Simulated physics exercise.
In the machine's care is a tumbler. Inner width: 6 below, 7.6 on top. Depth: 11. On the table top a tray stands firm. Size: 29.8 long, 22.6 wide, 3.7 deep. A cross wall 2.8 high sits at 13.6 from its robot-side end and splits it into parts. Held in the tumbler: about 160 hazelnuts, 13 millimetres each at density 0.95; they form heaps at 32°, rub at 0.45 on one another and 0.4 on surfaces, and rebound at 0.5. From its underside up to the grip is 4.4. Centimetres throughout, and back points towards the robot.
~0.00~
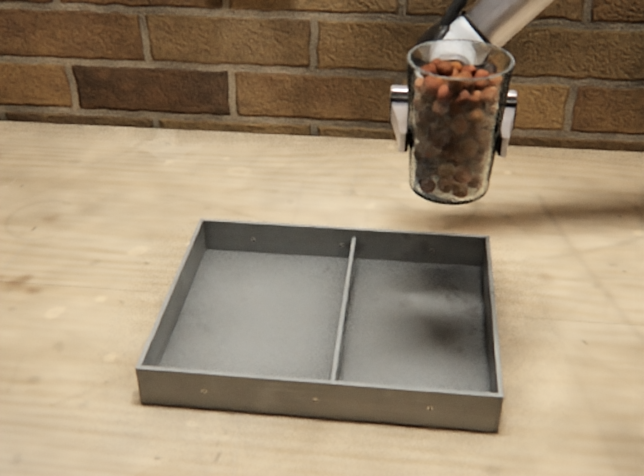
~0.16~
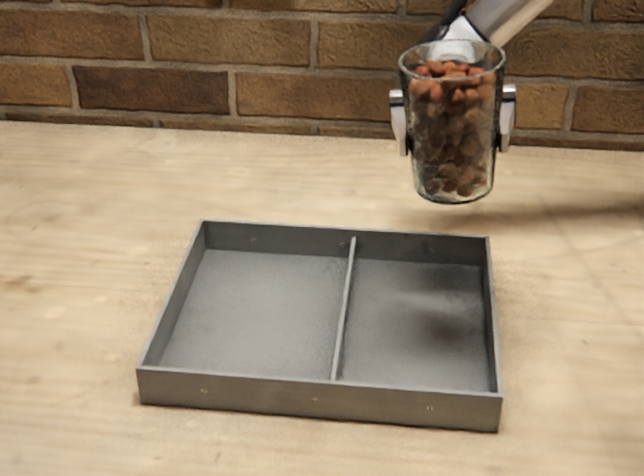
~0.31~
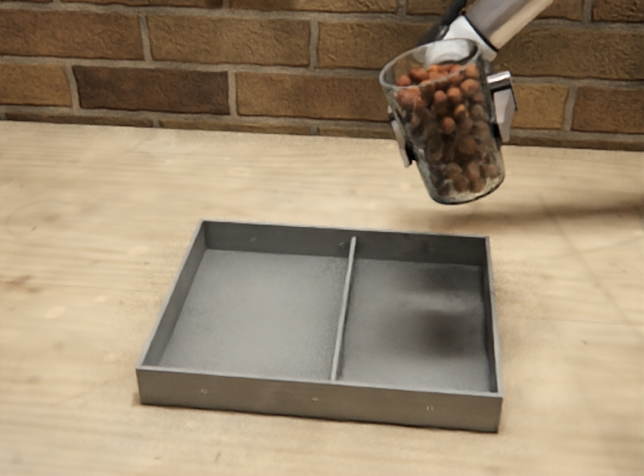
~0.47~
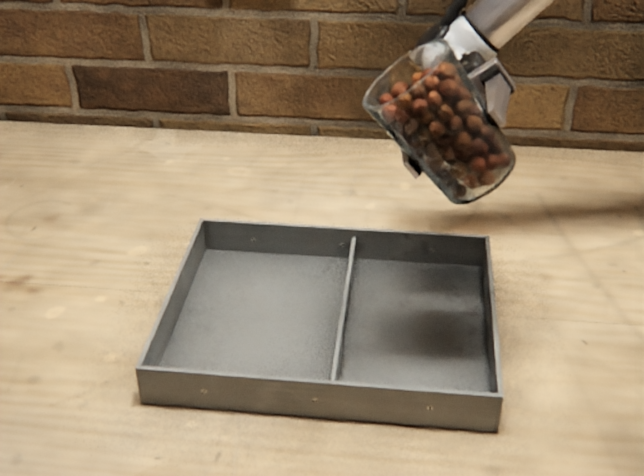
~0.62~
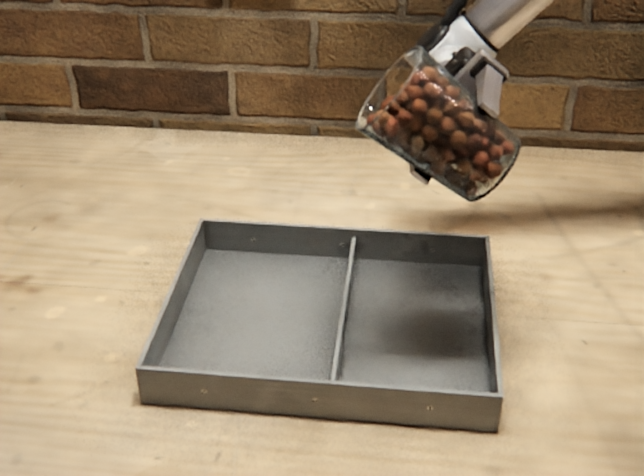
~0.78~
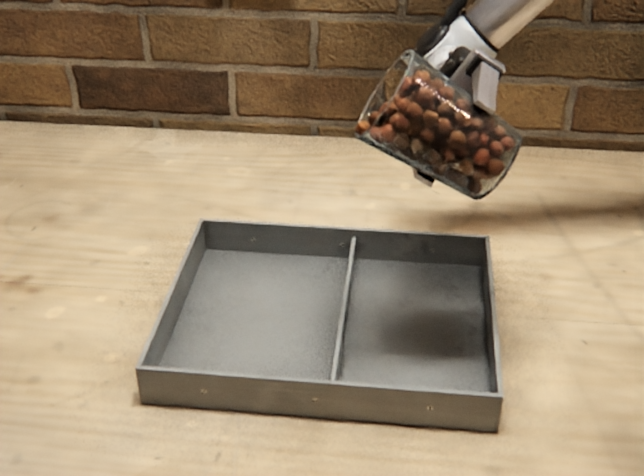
A glass tumbler full of hazelnuts, held by a robotic gripper above an empty grey two-part tray, started upright and tilted steeply to the left, the nuts shifting inside as it leaned over.
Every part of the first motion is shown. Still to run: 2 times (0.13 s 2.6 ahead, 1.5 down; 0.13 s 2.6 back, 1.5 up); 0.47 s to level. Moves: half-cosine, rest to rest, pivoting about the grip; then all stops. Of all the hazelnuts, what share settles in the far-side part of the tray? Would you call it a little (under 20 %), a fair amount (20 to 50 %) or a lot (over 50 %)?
I would call it a little, under 20 %.
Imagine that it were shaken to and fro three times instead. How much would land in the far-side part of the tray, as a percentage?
It would be near 5 per cent.
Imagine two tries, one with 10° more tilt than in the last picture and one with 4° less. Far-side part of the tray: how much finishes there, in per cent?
10 and 5 %.
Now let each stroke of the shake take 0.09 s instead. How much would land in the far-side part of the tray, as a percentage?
Then about 15 per cent.
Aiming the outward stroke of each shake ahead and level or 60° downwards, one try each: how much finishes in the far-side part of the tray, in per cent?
It comes to around 10 per cent on the first try and around 0 per cent on the second.
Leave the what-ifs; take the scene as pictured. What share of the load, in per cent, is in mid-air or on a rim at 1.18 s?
Logged share: Close to 1 per cent.
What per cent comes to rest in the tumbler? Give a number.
My estimate would be some 95 percent.
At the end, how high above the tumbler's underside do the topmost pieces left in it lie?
11.5 cm.
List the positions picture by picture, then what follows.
In the first frame, tumbler middle at (454, 126), level; upper third of the load around (457, 90), from x 420 to 495, top at y 65; 155 in the tumbler.
In the second frame, tumbler middle at (453, 126), tilted 6° forward; upper third of the load around (453, 90), from x 415 to 490, top at y 65.
In the third frame, tumbler middle at (449, 127), tilted 20° forward; upper third of the load around (442, 89), from x 400 to 495, top at y 70.
In the fourth frame, tumbler middle at (445, 128), tilted 38° forward; upper third of the load around (433, 97), from x 385 to 500, top at y 70.
In the fifth frame, tumbler middle at (443, 131), tilted 52° forward; upper third of the load around (430, 106), from x 375 to 505, top at y 75.
In the sixth frame, tumbler middle at (442, 131), tilted 58° forward; upper third of the load around (426, 107), from x 365 to 505, top at y 75; 155 in the tumbler.
By 1.18 s, tilted 58° forward, highest piece 24 above the table; 151 in the tumbler, 3 in the far-side part, 1 in flight or on a rim.
By 1.57 s, tilted 22° forward, highest piece 26 above the table; 148 in the tumbler, 6 in the far-side part, 1 in the robot-side part.
By 1.97 s, level, highest piece 28 above the table; 148 in the tumbler, 6 in the far-side part, 1 in the robot-side part.
By 3.02 s, level, highest piece 28 above the table; 148 in the tumbler, 6 in the far-side part, 1 in the robot-side part.
Final count, 148 in the tumbler, 6 in the far-side part, 1 in the robot-side part. That is 4 % in the far-side part of the tray.
